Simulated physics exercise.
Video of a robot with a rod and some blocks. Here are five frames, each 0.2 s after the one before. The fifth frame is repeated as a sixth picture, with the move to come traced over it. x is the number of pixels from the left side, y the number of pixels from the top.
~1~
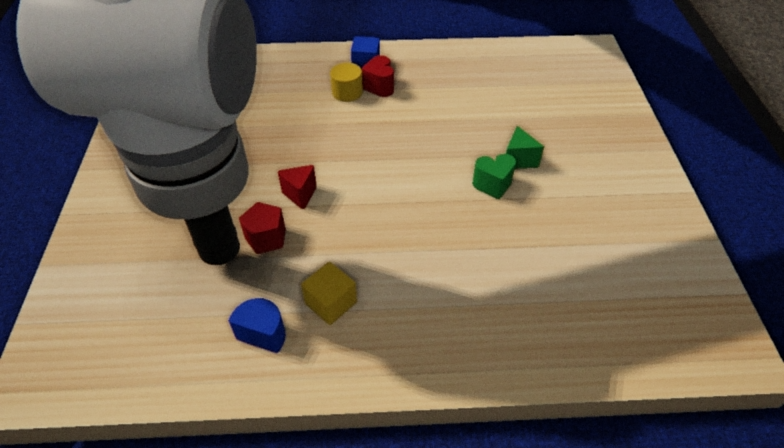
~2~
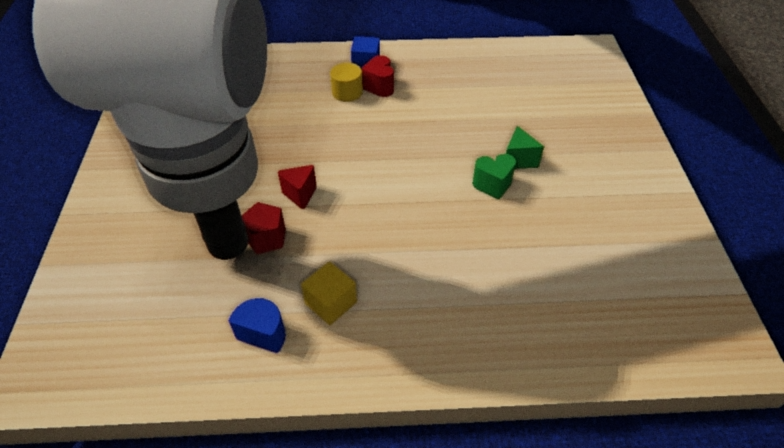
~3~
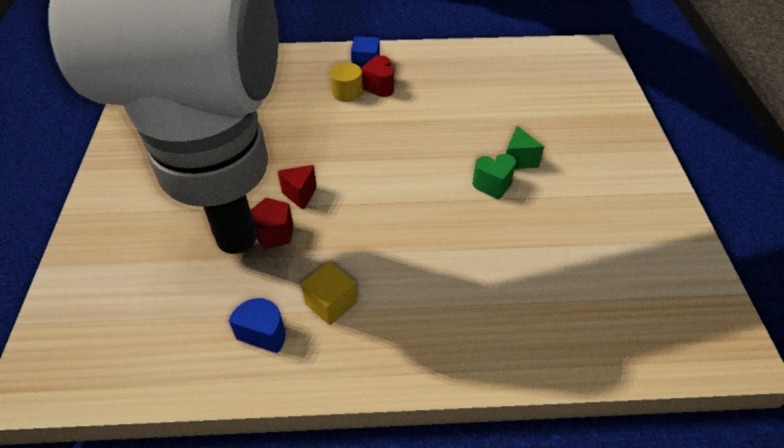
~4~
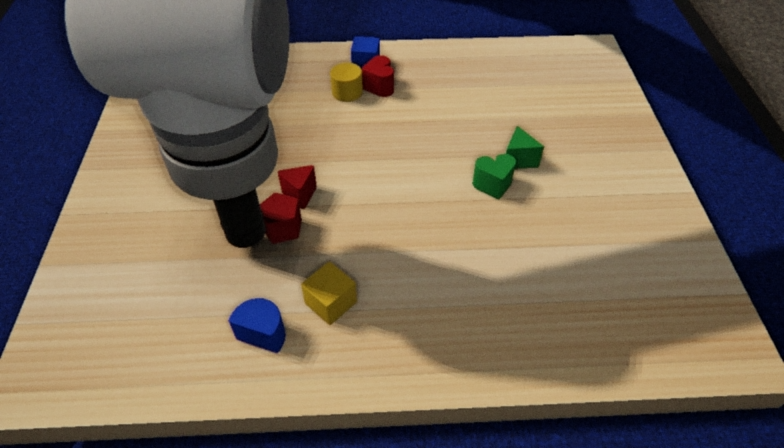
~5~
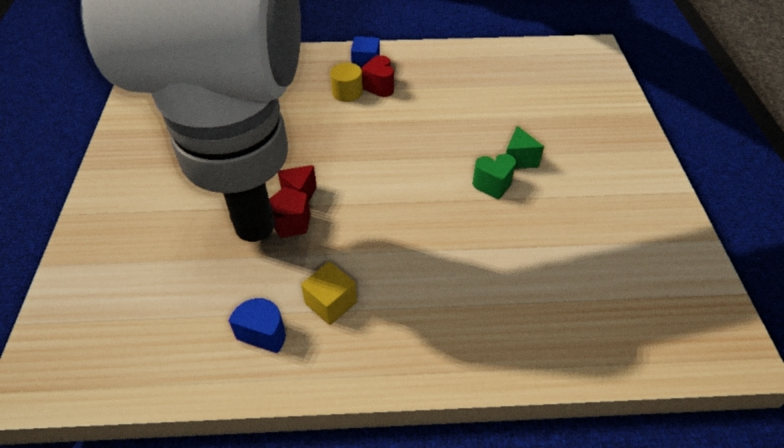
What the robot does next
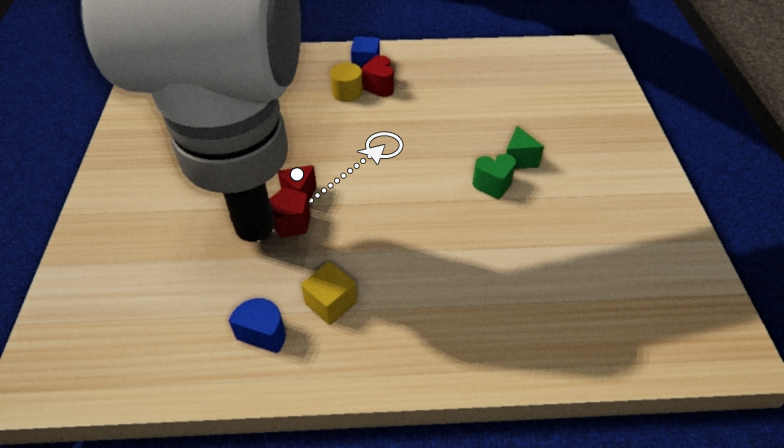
A robot arm with a black rod moves right and slightly up across a wooden board, pushing a red pentagon block toward a red three-sided block, while the blue, yellow and green blocks stay still.
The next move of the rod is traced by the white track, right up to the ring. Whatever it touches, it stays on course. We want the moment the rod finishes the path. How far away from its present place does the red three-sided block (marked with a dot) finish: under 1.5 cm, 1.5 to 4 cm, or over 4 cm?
It shifts over 4 cm.
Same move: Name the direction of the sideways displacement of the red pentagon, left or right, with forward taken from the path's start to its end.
Measured against the direction from start to end, the red pentagon shifts toward the right-hand side.
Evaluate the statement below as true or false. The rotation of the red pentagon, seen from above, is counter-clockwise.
That is false.
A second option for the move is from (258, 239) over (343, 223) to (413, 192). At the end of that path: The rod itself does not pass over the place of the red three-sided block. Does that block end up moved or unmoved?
Once the rod is done, the red three-sided block is in a new spot.
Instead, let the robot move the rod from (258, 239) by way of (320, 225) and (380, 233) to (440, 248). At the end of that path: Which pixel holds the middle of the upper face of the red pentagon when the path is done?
Its top middle: (346, 178).
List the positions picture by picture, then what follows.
Rod tip at (220, 250); block tops, red pentagon at (261, 217); red three-sided block at (297, 174), in the first frame.
Rod at (228, 245); blocks unchanged, in the second frame.
Rod at (237, 239); red pentagon at (269, 212), in the third frame.
Rod at (246, 234); red pentagon at (278, 207), in the fourth frame.
Rod at (255, 228); red pentagon at (287, 202); red three-sided block at (297, 174), in the fifth frame.
Path on the board, from (258, 239) directly to (384, 145); the dot is on the red three-sided block.
On the path given first. One third of the way, rod at (303, 193); red pentagon at (339, 175), turned 30° clockwise; red three-sided block at (312, 159), turned 65° anticlockwise.
Two thirds of the way, rod at (346, 162); red pentagon at (383, 156), turned 75° clockwise; red three-sided block at (326, 137), turned 95° anticlockwise.
At the end, rod at (384, 133); red pentagon at (397, 150), turned 140° clockwise; red three-sided block at (326, 137), turned 95° anticlockwise.
